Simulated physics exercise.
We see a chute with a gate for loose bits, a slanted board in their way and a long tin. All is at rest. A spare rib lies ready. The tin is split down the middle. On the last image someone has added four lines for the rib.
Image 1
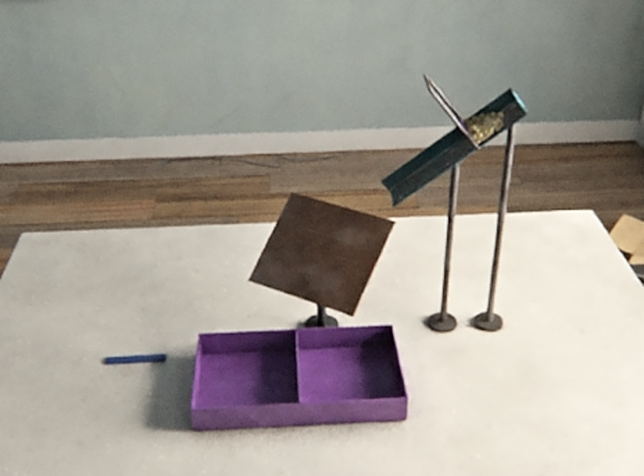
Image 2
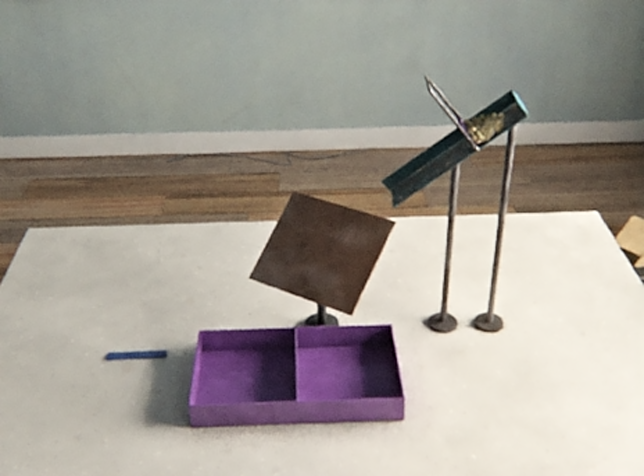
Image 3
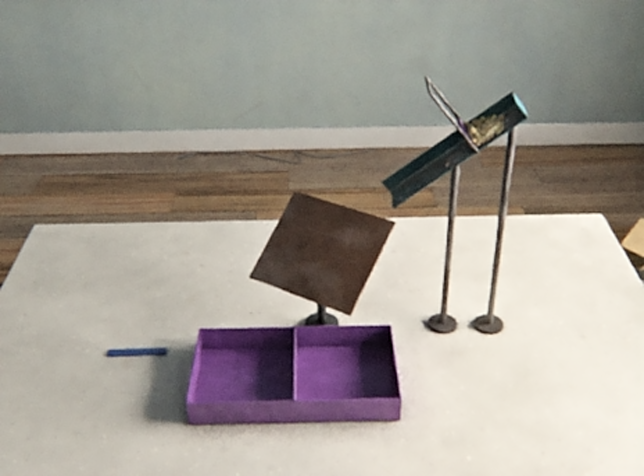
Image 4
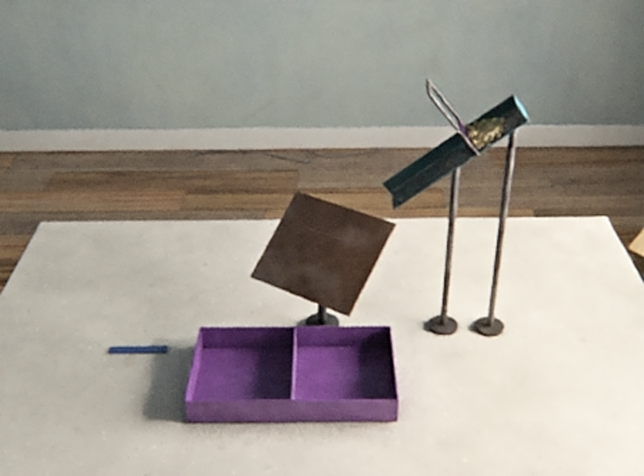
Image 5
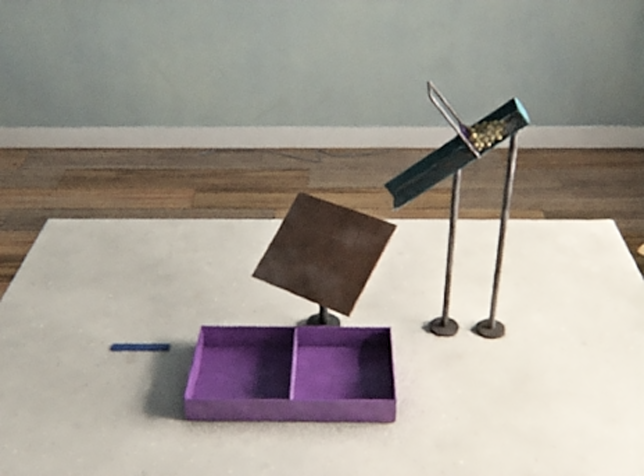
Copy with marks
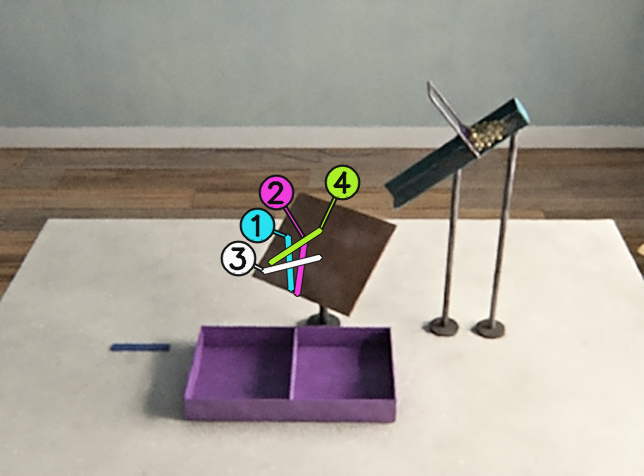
To begin with, small yellowish bits sit behind a gate in a sloping teal chute, with a tilted brown board, a divided purple tin and a blue strip to the left. The view drifts very slightly, and a yellowish object slips mostly out of sight at the right edge, while the chute's gate stays shut.
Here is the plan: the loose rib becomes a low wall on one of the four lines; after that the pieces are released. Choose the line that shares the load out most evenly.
2.
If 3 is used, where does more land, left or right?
Left.
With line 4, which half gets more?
Left.
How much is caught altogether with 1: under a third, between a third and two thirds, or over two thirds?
Over two thirds.
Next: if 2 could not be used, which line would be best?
1 it is.
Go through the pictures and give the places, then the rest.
In the first picture, load behind the gate (484, 129), soya beans; lip of the chute (392, 200), sloping fairly steeply.
In the second picture, middle of the board (321, 250), tilted fairly steeply; middle of its low edge (298, 296); of its high edge (343, 205).
In the third picture, front corners of the tin (187, 403) and (401, 398); front end of its middle wall (294, 401); gate still shut (461, 127).
In the fourth picture, middle of the load (485, 134); lip (393, 203).
In the fifth picture, middle of the load (486, 137); lip (394, 204).
On the marked copy, line 1 from (287, 237) to (291, 288); line 2 from (304, 239) to (297, 293); line 3 from (319, 257) to (264, 271); line 4 from (319, 230) to (271, 262).
With 1, of what is caught, the larger part in the left half, roughly a quarter in the right.
With 2, of what is caught, roughly half in the left half, roughly half in the right.
With 3, of what is caught, almost all in the left half, just a few in the right.
With 4, of what is caught, every piece in the left half, not one piece in the right.
